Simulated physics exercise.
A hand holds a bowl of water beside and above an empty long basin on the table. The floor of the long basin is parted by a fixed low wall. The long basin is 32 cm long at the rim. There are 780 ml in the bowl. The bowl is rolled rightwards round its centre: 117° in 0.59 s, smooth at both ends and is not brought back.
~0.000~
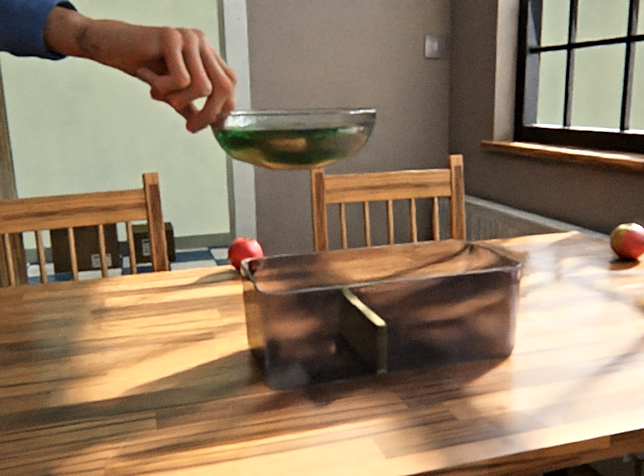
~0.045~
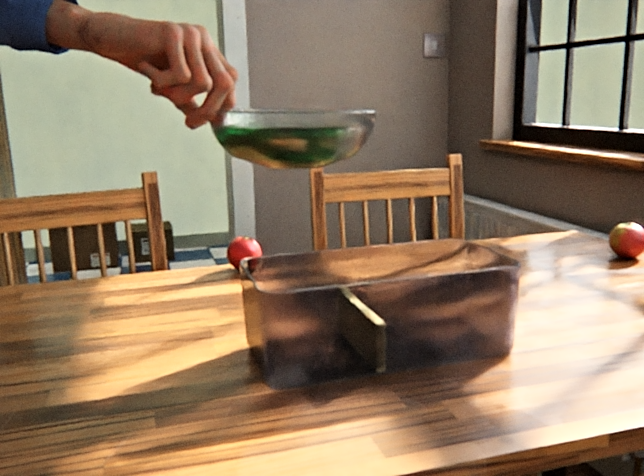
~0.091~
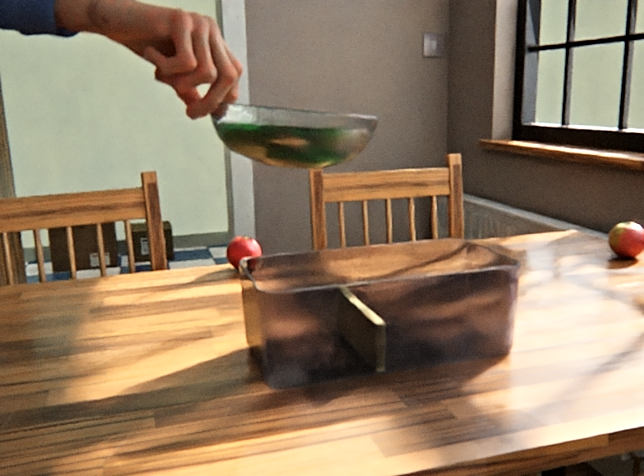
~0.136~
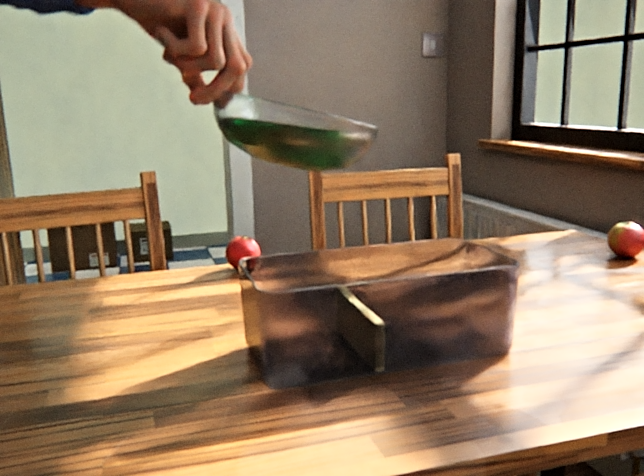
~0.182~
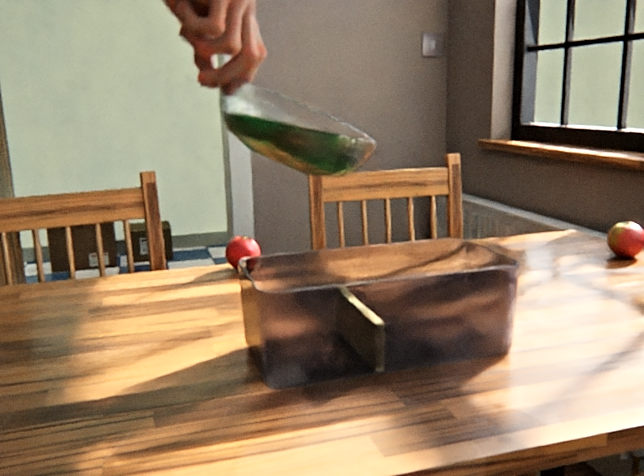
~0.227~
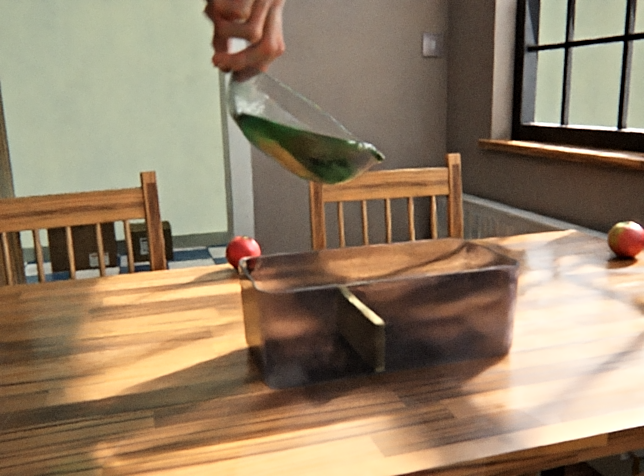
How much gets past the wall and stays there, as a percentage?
About 77 per cent.
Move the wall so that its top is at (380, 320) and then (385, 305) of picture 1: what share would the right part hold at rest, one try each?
In turn about 60 and 60 per cent.
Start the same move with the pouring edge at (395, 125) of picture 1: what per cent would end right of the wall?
Then about 85 per cent.
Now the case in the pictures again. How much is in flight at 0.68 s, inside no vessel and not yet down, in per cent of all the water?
About 26 per cent.
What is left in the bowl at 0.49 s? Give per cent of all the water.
About 0 per cent.
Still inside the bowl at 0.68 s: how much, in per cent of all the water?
Some 0 per cent.
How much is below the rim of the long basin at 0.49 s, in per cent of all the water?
Some 82 per cent.
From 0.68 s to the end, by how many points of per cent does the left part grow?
Near 7 in a hundred.
Then, 0.49 s in, the tilt is 108° and 0 per cent is still to pour, 0 is left of the wall and 82 right of it.
Then, 0.68 s in, the tilt is 117° and 0 per cent is still to pour, 9 is left of the wall and 64 right of it.
Then, 0.87 s in, the tilt is 117° and 0 per cent is still to pour, 16 is left of the wall and 77 right of it.
Then, 1.09 s in, the tilt is 117° and 0 per cent is still to pour, 17 is left of the wall and 77 right of it.
Finally, 17 per cent lies left of the wall, 77 right of it and 6 outside.
